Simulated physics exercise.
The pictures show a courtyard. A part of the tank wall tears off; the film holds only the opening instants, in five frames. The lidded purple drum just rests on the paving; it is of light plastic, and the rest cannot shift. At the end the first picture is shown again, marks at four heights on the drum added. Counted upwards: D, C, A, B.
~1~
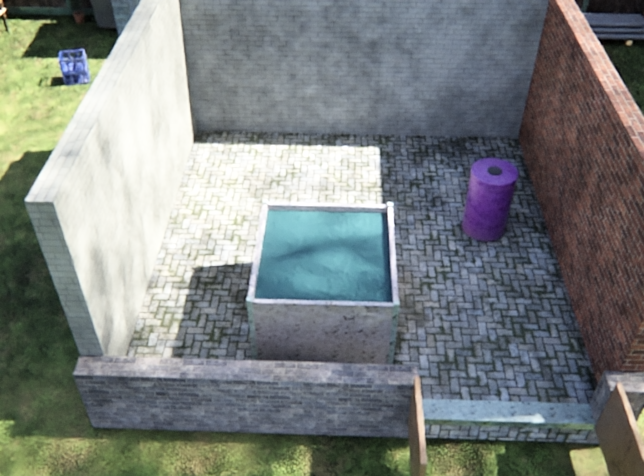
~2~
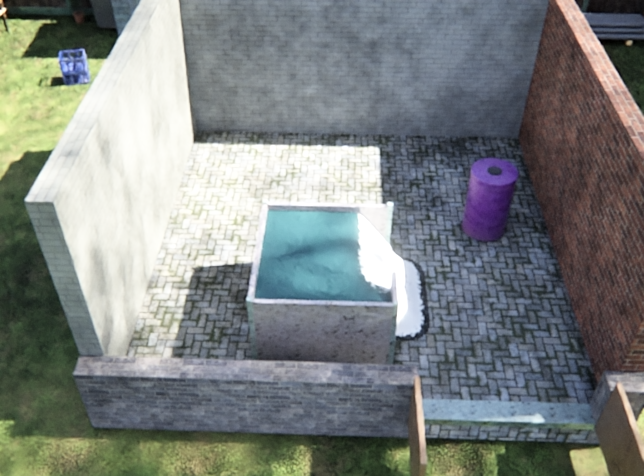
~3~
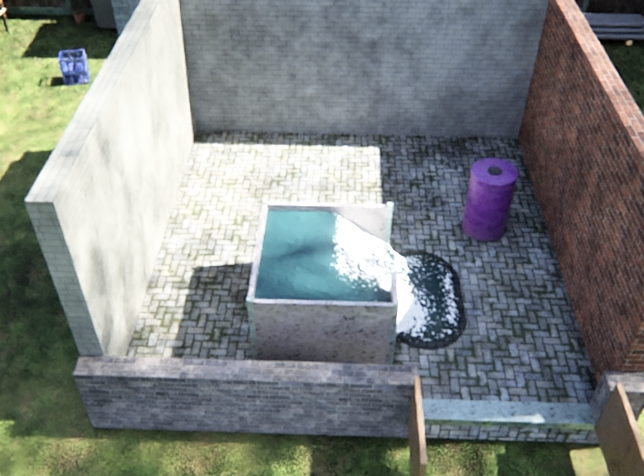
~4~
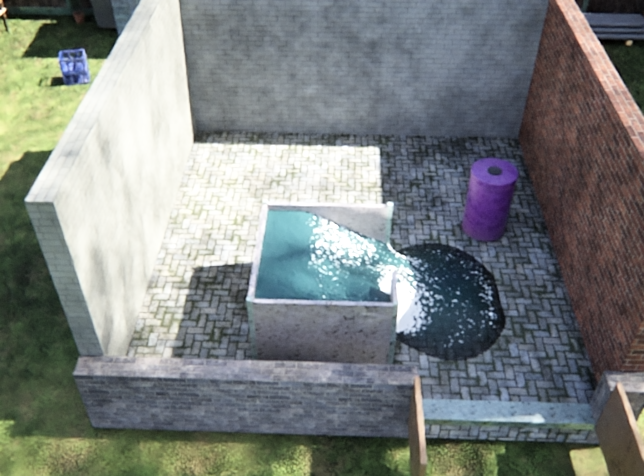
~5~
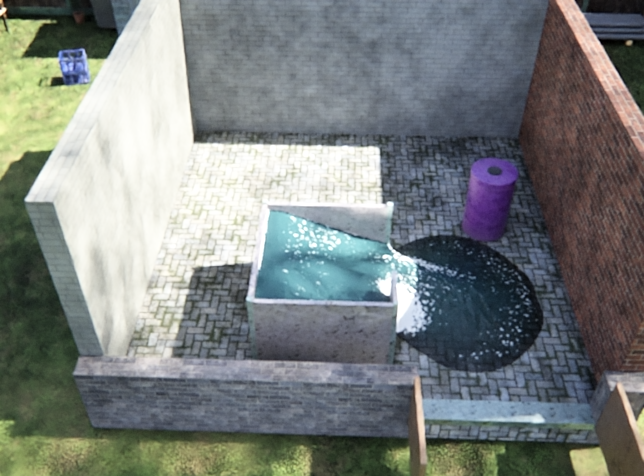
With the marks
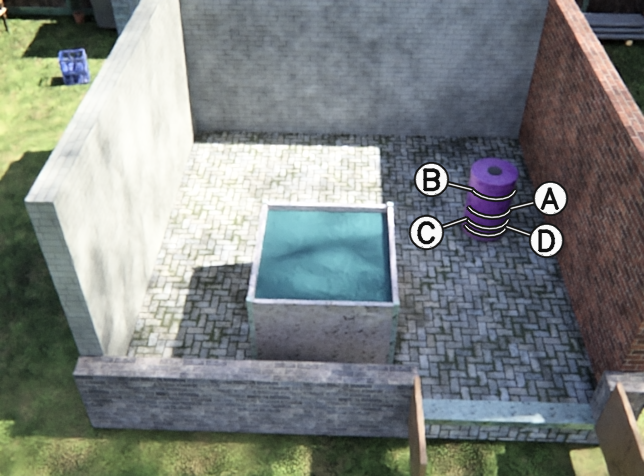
Water fills a square stone tank to the brim in a walled, paved courtyard, with a purple drum standing to the right. It bursts out through the tank's right side in a white, foaming rush, then spreads over the paving as a dark, rounded pool that widens toward the drum while the tank's level drops.
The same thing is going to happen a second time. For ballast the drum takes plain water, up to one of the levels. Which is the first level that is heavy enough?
A is the one.
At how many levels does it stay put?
Two.
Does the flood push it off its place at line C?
Yes.
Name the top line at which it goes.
Line C.
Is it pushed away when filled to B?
No, that is safe.
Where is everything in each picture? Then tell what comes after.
Lid of the purple drum at (495, 171); tank full, its middle at (325, 255); open gate at (510, 371), in the first frame.
In the second frame, 2 % of the ground wet, in view closest to the drum at (415, 270).
In the third frame, 5 % of the ground wet, in view closest to the drum at (434, 260).
In the fourth frame, 8 % of the ground wet, in view closest to the drum at (465, 257).
Lid of the purple drum at (495, 171); 13 % of the ground wet, in view closest to the drum at (473, 244), in the fifth frame.
On the marked copy, A at (491, 217); B at (495, 199); C at (489, 228); D at (487, 235); from the bottom up D, C, A, B.
Choosing A, it does not move.
Choosing B, it does not move.
Choosing C, it is pushed about twice its own width away.
Choosing D, it is pushed about 5 times its own width away.
